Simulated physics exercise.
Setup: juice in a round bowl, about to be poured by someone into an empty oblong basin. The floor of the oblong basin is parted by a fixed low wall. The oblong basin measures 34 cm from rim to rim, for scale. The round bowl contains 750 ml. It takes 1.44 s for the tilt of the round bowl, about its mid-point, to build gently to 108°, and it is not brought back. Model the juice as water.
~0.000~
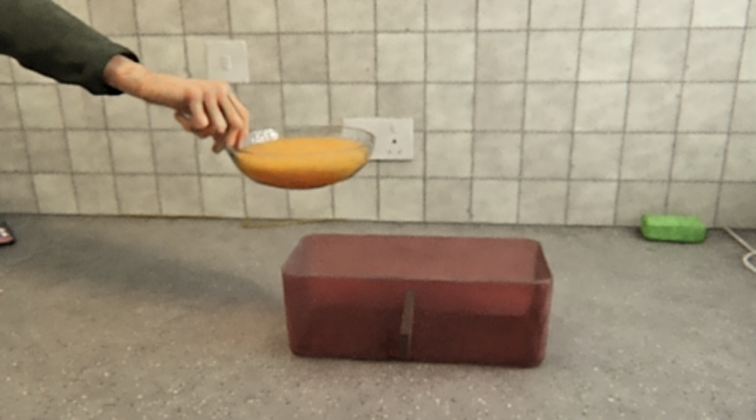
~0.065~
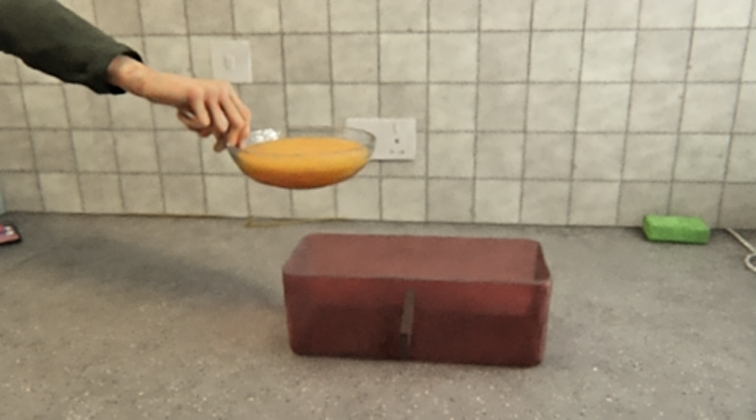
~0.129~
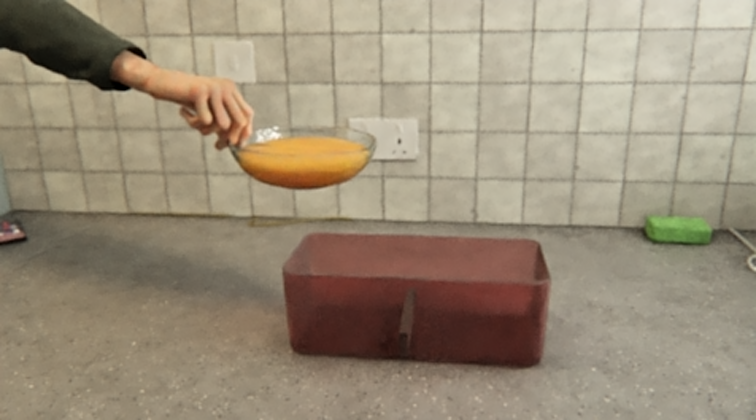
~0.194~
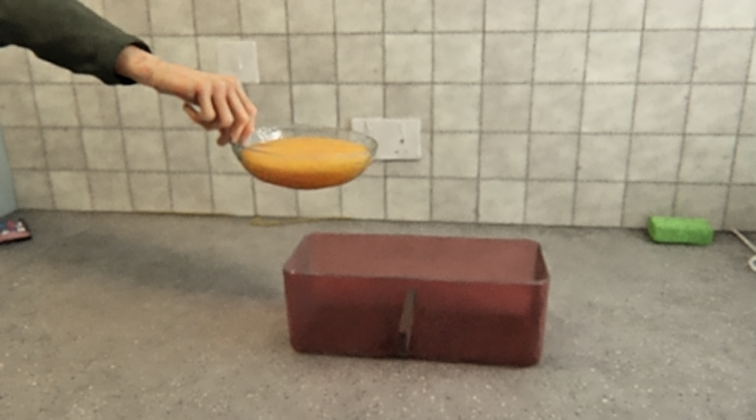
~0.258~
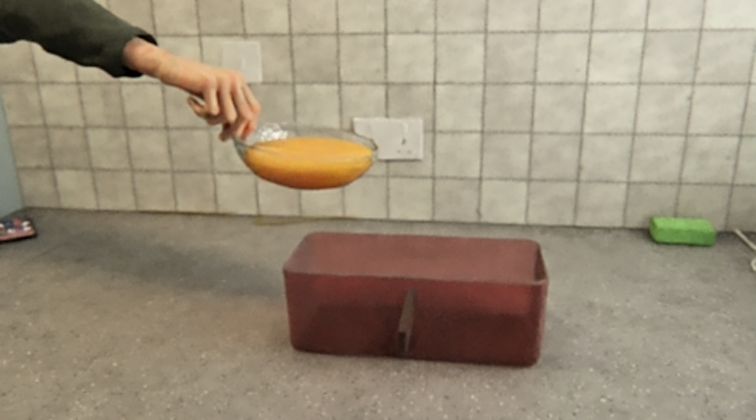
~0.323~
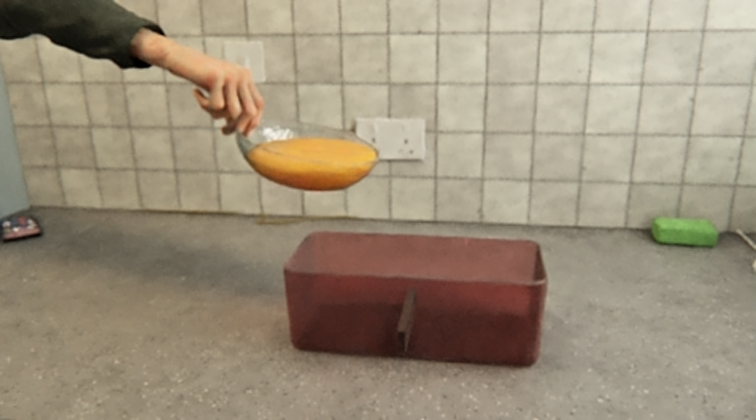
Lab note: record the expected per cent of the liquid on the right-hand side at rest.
Expected right-hand share: 64 per cent.
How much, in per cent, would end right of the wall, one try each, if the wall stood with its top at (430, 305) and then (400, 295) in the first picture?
Result: 35 per cent, then 70 per cent.
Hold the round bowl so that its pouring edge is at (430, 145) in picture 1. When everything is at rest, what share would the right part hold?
90 %.
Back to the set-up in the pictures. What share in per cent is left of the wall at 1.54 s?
Around 36 in a hundred.
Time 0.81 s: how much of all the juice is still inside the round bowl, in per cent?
Fraction remaining: Approx. 20 per cent.
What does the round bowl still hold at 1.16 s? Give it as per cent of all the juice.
What remains is about 0 percent of it all.
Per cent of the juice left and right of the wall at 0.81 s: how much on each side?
Lab note: Left near 6 %, right near 46.
After 0.81 s the tilt is 64° and 19 per cent is still to pour, 6 is left of the wall and 46 right of it.
After 1.16 s the tilt is 99° and 0 per cent is still to pour, 35 is left of the wall and 65 right of it.
After 1.54 s the tilt is 108° and 0 per cent is still to pour, 36 is left of the wall and 64 right of it.
After 1.94 s the tilt is 108° and 0 per cent is still to pour, 36 is left of the wall and 64 right of it.
In the end 36 per cent lies left of the wall, 64 right of it and 1 outside.
